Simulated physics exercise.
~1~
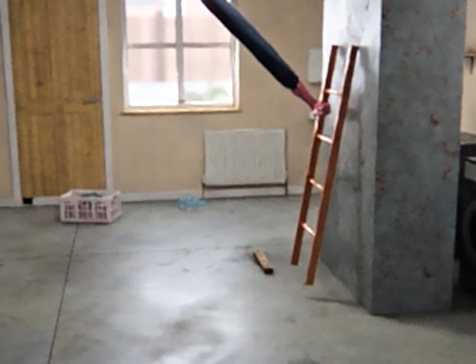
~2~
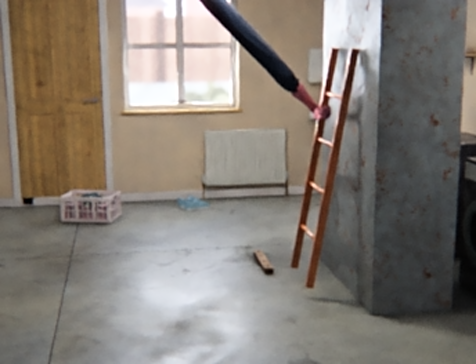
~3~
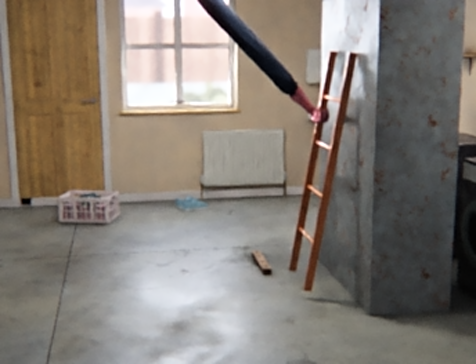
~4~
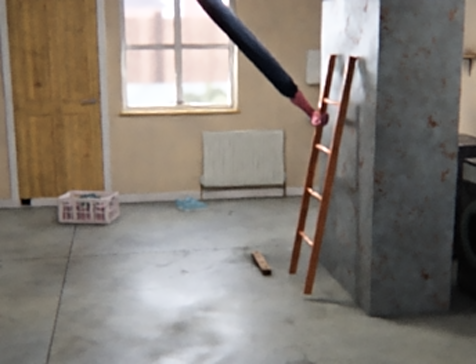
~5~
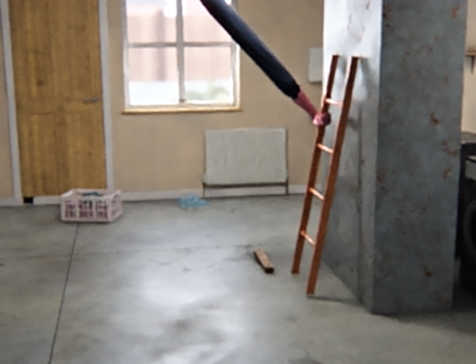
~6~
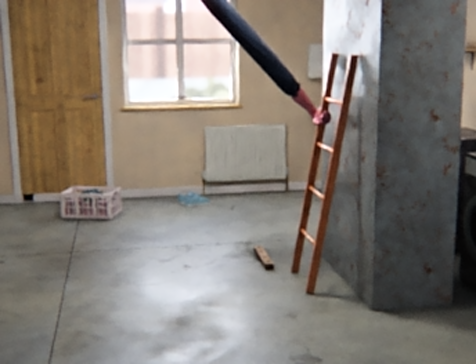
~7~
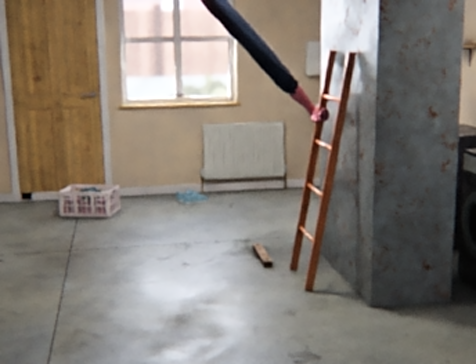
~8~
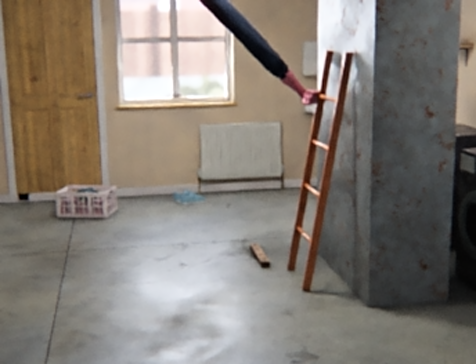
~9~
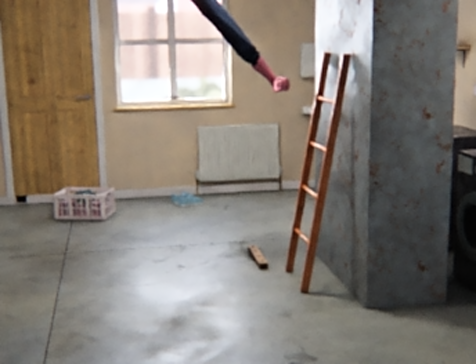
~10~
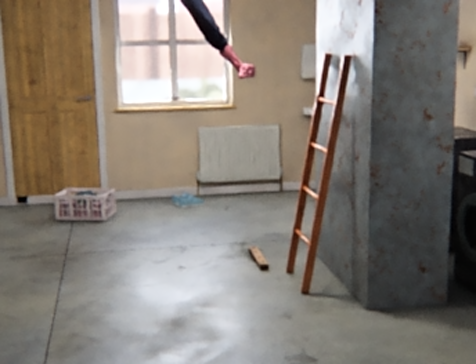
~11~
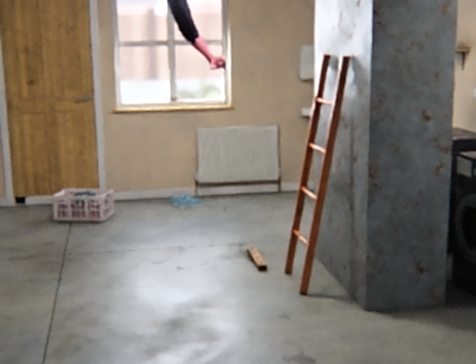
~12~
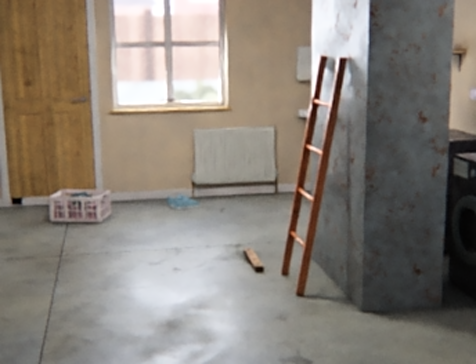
An arm steadies an orange rack against a grey pillar, lets go, and it stays leaning.
